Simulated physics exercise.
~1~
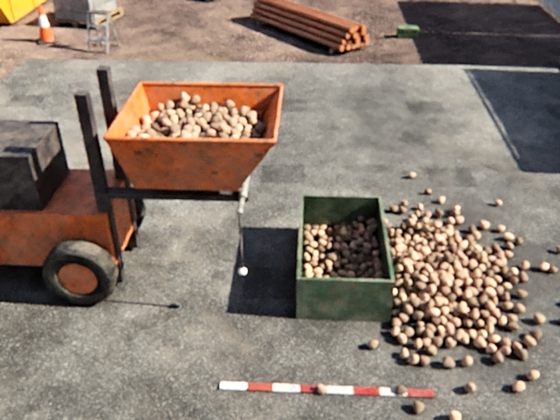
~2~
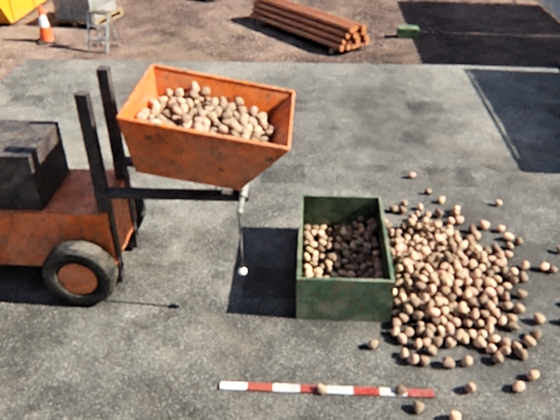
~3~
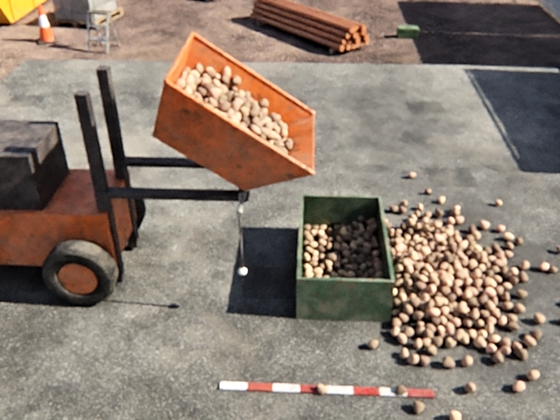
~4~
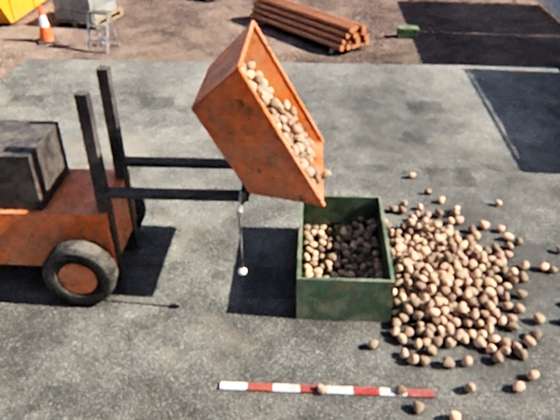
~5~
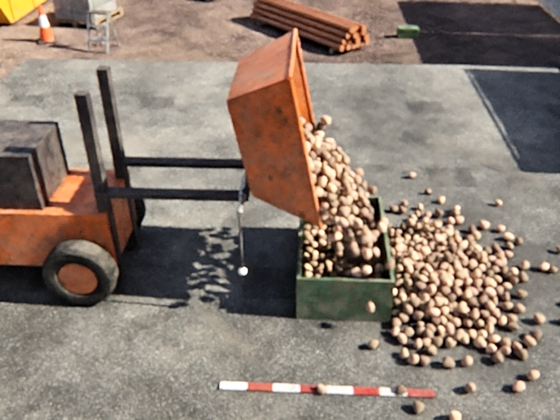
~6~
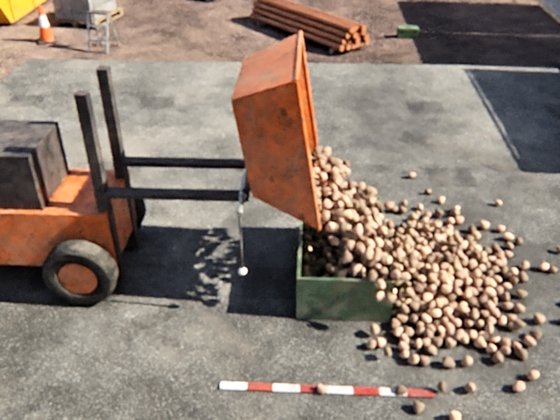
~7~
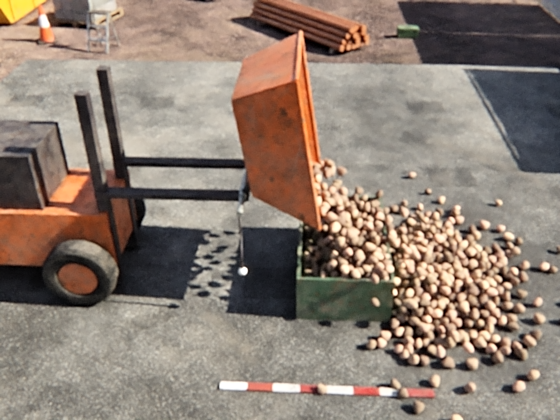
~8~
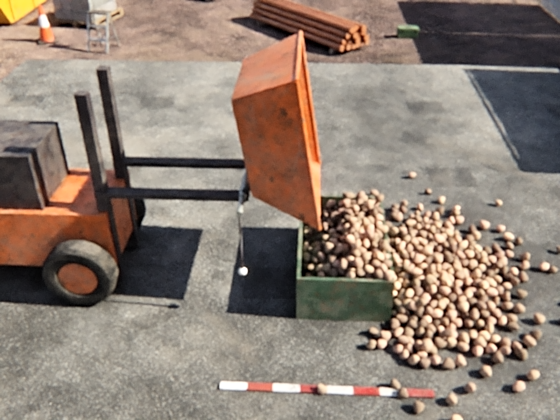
On a paved yard, an orange loader tipped its raised skip of round brown stones steeply to the right, pouring them into a green bin beside a loose pile, until the skip hung empty and the bin was heaped, with some spilled onto the pile.
